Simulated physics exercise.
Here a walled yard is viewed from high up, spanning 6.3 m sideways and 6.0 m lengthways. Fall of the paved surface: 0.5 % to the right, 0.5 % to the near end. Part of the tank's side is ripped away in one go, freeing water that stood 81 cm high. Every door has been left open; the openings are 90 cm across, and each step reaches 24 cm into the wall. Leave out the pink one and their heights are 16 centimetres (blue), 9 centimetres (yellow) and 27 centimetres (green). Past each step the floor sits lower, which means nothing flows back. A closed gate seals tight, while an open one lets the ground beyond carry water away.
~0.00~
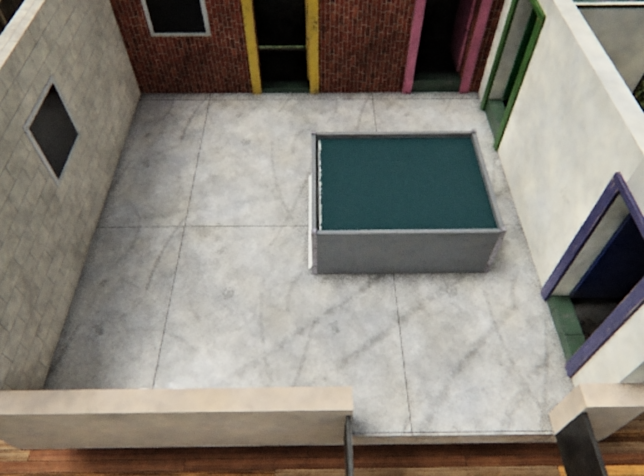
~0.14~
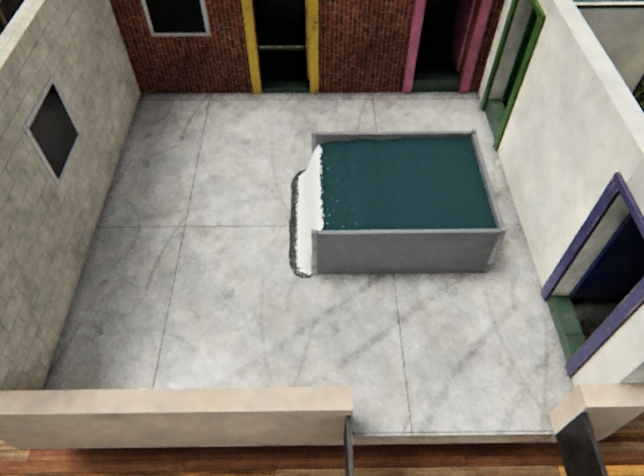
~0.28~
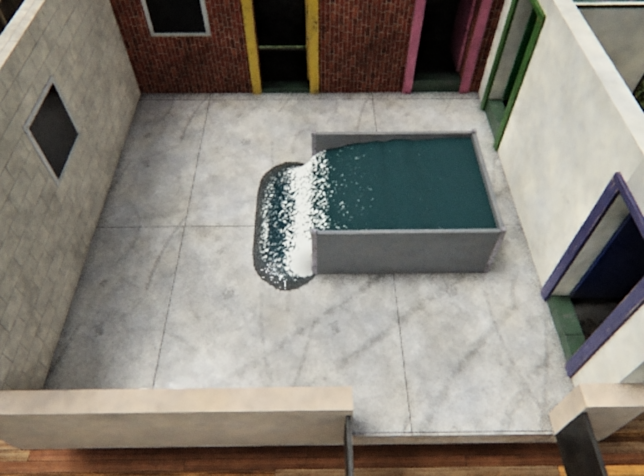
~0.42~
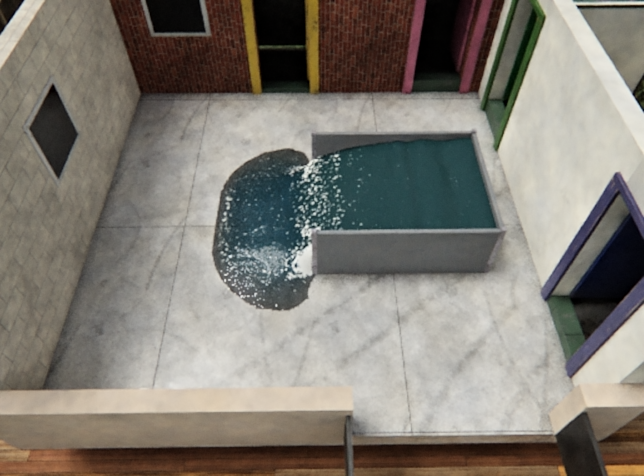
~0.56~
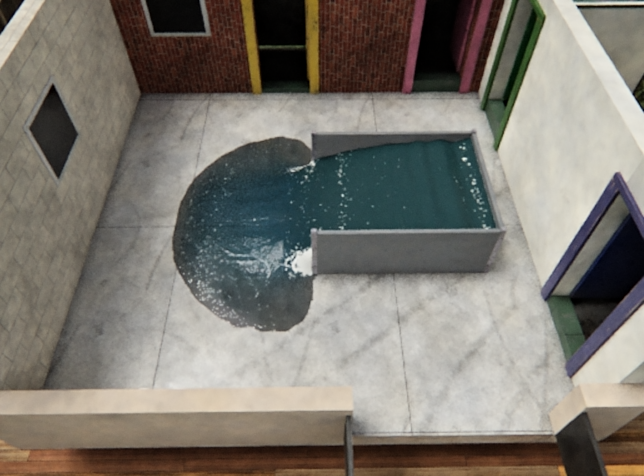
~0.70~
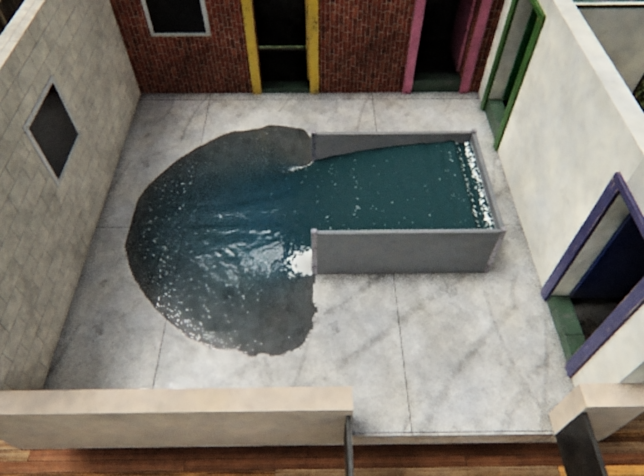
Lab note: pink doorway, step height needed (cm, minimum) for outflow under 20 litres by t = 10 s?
Approx. 11 cm.
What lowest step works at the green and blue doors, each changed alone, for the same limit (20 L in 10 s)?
You'd want about 14.0 centimetres at green and about 14.5 centimetres at blue.
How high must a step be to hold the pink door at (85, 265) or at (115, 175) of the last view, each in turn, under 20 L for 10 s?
Minimums: About 32 cm and 29 cm.
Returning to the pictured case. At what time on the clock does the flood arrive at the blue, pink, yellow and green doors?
Arrives: Blue 4.5 s / pink 4.0 s / yellow 1.6 s / green 4.5 s.
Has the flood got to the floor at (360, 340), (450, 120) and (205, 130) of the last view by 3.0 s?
Listed order - unwetted, unwetted, soaked through.
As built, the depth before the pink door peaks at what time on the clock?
At about 9.5 s.
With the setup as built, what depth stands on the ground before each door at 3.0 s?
Blue door 0 cm, pink door 0 cm, yellow door 3 cm, green door 0 cm.
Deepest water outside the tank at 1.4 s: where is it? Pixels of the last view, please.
At about (99, 222).
After 1.4 s water covers 45 % of the floor, deepest (41 cm) near (99, 222); it has not reached the pink door.
After 3.0 s water covers 50 % of the floor, deepest (40 cm) near (34, 418); it has not reached the pink door.
After 10.0 s water covers 95 % of the floor, deepest (16 cm) near (482, 132); 15 cm at the pink door, 0 litres in over its 26 cm step.
At the pink door as built, the water arrived by 4.3 s and peaked near 16 cm at 9.4 s.
With a step of 9.5 cm, 36 litres would have come in within the 10 s; with 12.5 cm, 10 litres. So under 20 litres takes about 11 cm.
